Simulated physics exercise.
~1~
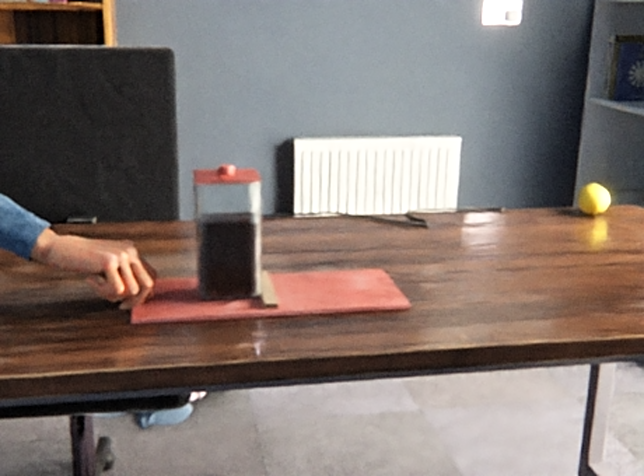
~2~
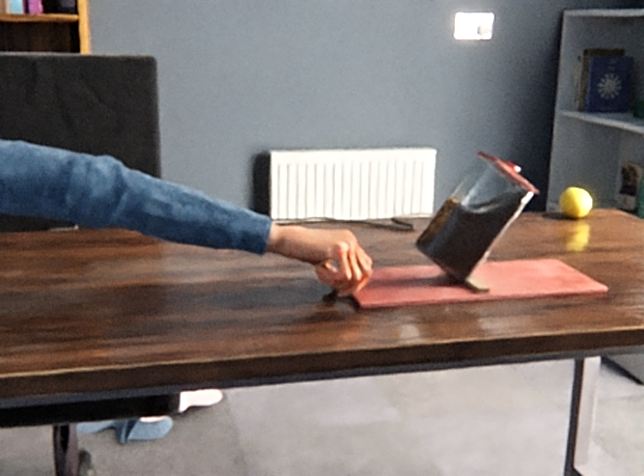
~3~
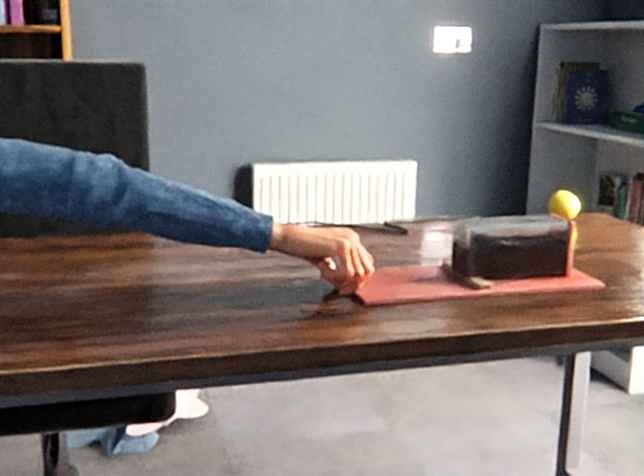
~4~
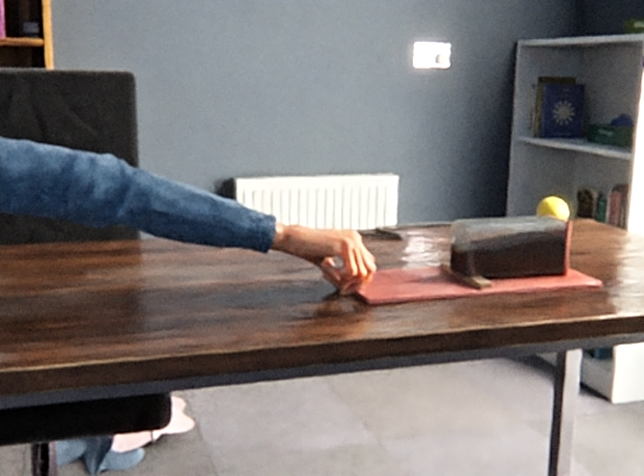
In a room with a blue-grey wall and a white radiator, a dark wooden table is seen from the front, the view drifting slightly sideways. A clear container with a red cap, partly filled with dark liquid, stands on a red board against a low strip, with a yellow ball towards the right. A hand in a blue sleeve at the board's left end slides it rightward. The container tips over the strip to the right and lands on its side. It stays lying on the board, the hand still at the board's left end.
